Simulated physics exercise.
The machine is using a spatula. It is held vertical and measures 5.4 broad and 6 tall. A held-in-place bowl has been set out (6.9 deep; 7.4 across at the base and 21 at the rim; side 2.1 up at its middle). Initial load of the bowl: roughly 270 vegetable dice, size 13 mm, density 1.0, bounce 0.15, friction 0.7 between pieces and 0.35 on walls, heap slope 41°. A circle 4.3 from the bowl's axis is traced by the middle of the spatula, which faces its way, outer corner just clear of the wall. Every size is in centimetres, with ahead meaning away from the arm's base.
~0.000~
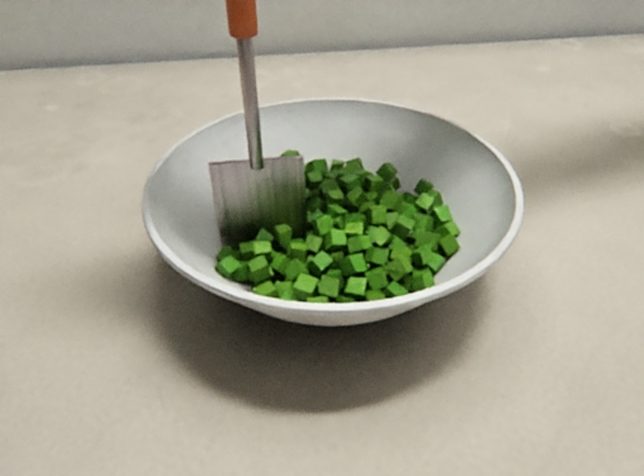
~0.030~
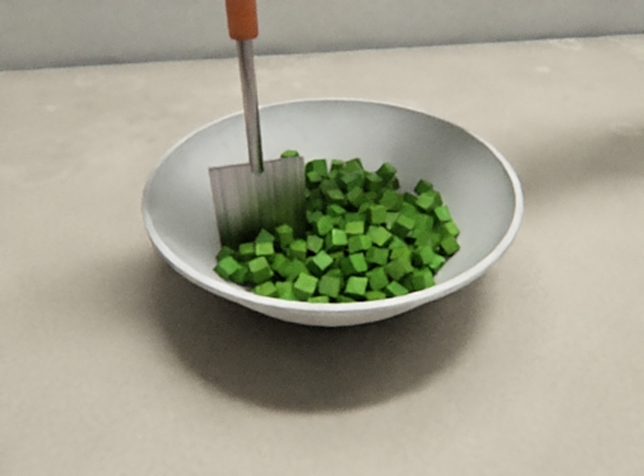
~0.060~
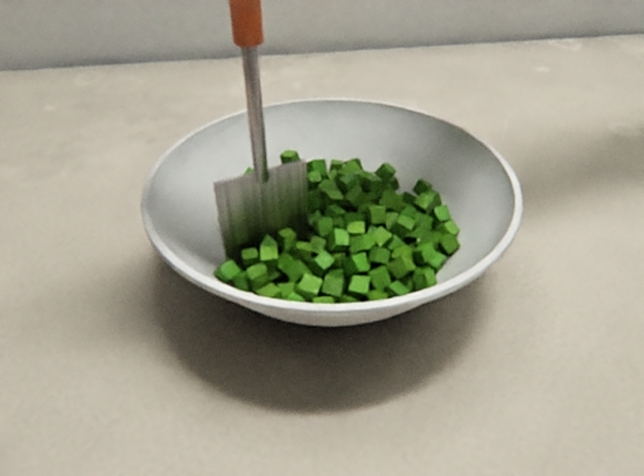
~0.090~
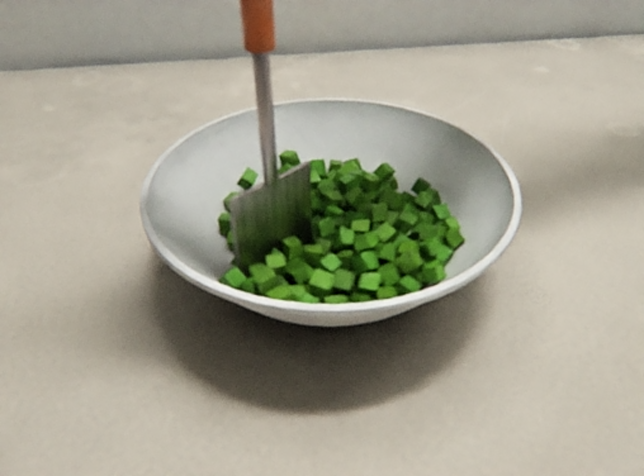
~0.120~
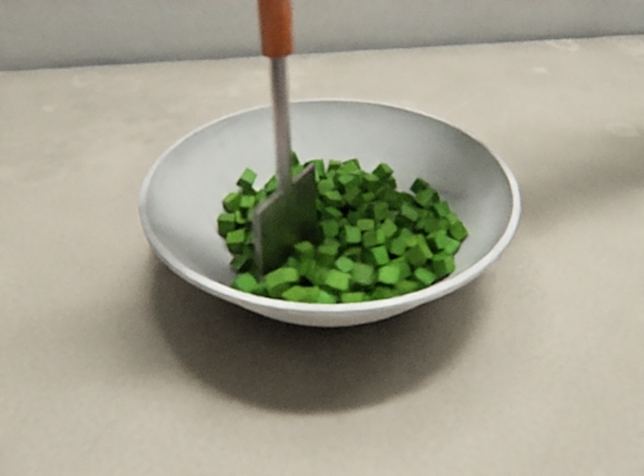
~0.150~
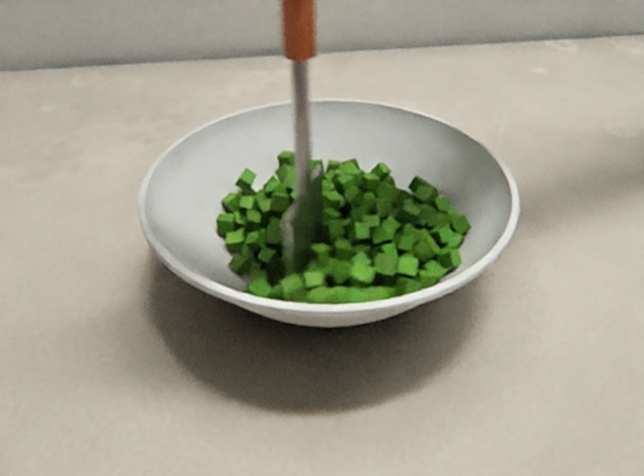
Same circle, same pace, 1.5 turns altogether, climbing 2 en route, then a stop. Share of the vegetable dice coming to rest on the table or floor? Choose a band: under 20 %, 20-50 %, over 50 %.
Band: Under 20 %.
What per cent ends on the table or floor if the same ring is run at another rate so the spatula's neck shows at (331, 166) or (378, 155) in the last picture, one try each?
About 15 % for one try and about 25 % for the other, in order.
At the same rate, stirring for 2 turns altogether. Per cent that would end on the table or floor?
I'd expect some 10 per cent.
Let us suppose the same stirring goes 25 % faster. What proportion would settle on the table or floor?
It would come to around 10 percent.
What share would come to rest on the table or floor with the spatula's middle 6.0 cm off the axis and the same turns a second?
Then about 0 %.
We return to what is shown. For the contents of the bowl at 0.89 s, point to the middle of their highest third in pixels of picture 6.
About (333, 270).
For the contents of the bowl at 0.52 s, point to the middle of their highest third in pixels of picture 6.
I'd put it at around (309, 150).
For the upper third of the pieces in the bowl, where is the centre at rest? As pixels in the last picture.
Somewhere close to (333, 251).
After 0.52 s, 251° round, highest piece 9 above the table; 253 in the bowl, 10 on the table or floor, 4 in flight or on the tool.
After 0.89 s, 77° round, highest piece 9 above the table; 243 in the bowl, 18 on the table or floor, 6 in flight or on the tool.
After 1.27 s, 180° round, highest piece 6 above the table; 242 in the bowl, 25 on the table or floor.
After 1.97 s, 180° round, highest piece 6 above the table; 242 in the bowl, 25 on the table or floor.
At rest, 242 in the bowl, 25 on the table or floor. That is 9 % on the table or floor.
